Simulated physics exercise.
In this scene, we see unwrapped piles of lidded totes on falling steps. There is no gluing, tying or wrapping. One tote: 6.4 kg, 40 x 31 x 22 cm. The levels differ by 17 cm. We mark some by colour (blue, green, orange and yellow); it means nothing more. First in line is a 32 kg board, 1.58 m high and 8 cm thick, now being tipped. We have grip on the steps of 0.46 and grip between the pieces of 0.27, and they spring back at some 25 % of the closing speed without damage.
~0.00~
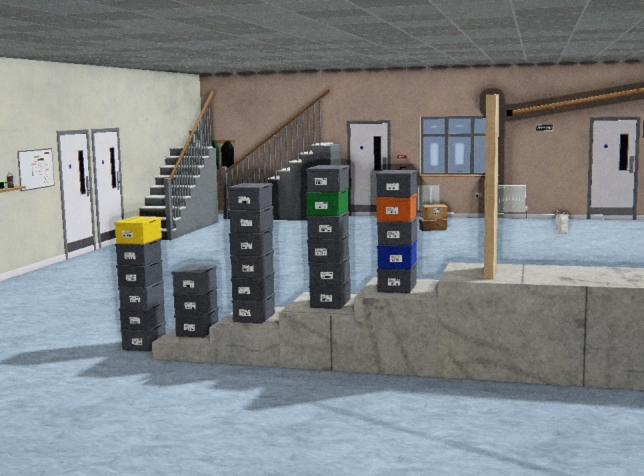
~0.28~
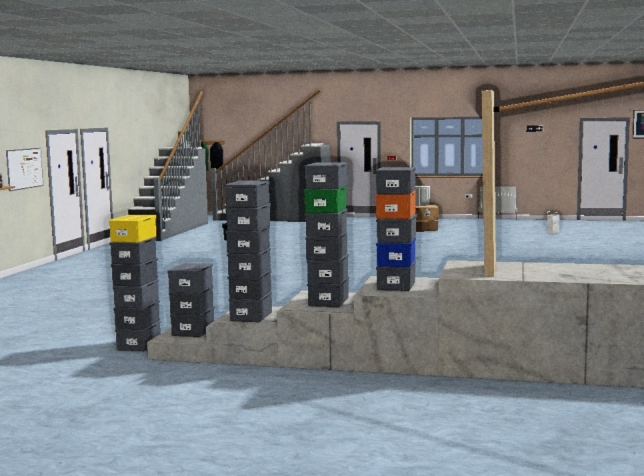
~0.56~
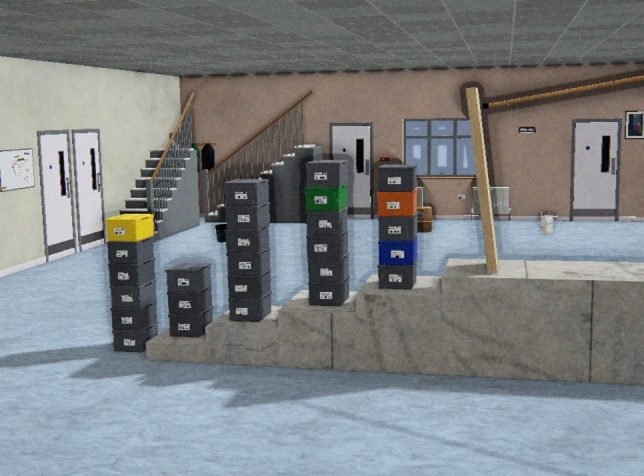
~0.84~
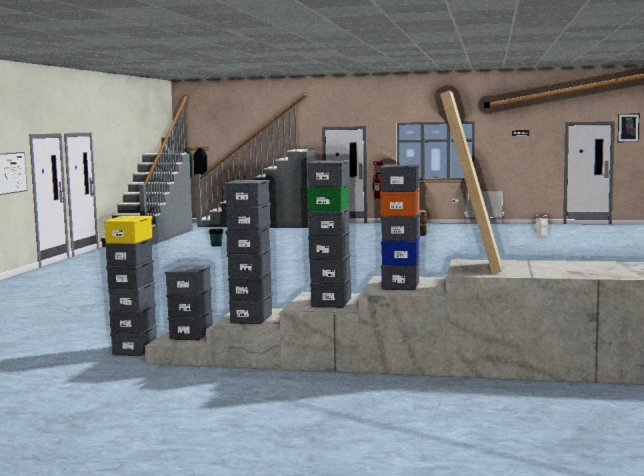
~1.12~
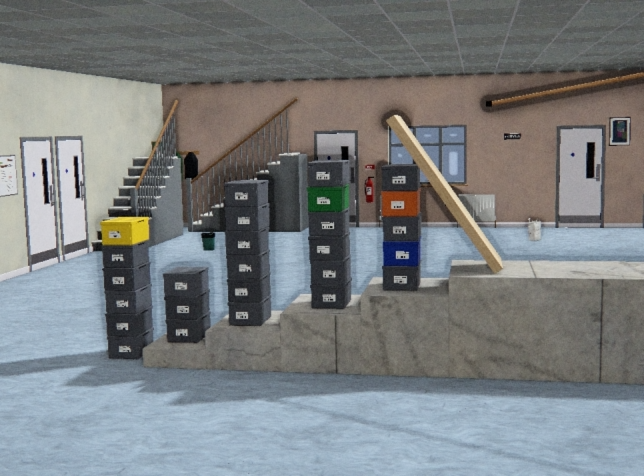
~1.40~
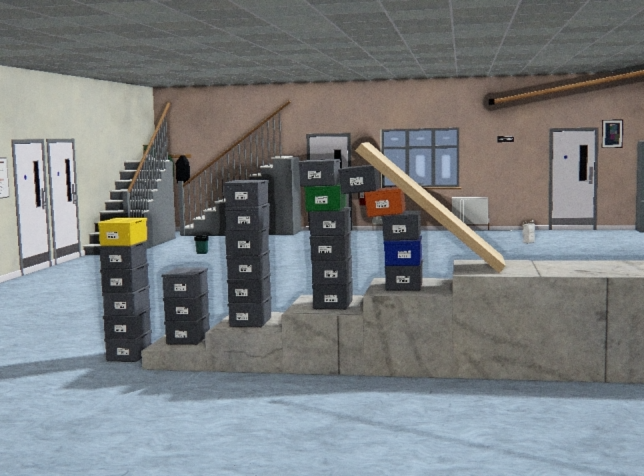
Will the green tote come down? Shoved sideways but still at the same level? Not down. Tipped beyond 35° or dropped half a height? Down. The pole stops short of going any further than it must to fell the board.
Yes.
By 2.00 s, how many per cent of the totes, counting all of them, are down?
By then, 15 per cent.
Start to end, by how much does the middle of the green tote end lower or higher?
It ends some 85 cm lower.
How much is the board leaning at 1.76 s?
It's tipped some 60 degrees away from upright by then.
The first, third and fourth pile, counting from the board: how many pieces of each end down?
Number of pieces: First 2, third 0, fourth 0.
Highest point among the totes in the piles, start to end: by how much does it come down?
About 15 cm lower.
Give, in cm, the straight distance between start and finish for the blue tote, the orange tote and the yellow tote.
Here blue ends up 0 centimetres away, orange 70 centimetres and yellow 0 centimetres.
After 1.52 s, board 53° from upright; none of the 26 totes down, 5 disturbed; green tote 14 cm from its place; orange tote 22° from how it stood.
After 1.76 s, board 59° from upright; 3 of the 26 totes down; green tote 38° from how it stood, 11 cm lower; orange tote on its side.
After 2.00 s, board 62° from upright; 4 of the 26 totes down; green tote on its side; orange tote on its side.
After 2.34 s, board 66° from upright; 4 of the 26 totes down; green tote on its side; orange tote on its side.
In the end (3.1 s), board 67° from upright; 4 of the 26 totes down; green tote on its side; orange tote on its side; yellow tote unmoved. From the last view, middles, green tote near (281, 289), orange tote near (363, 270).
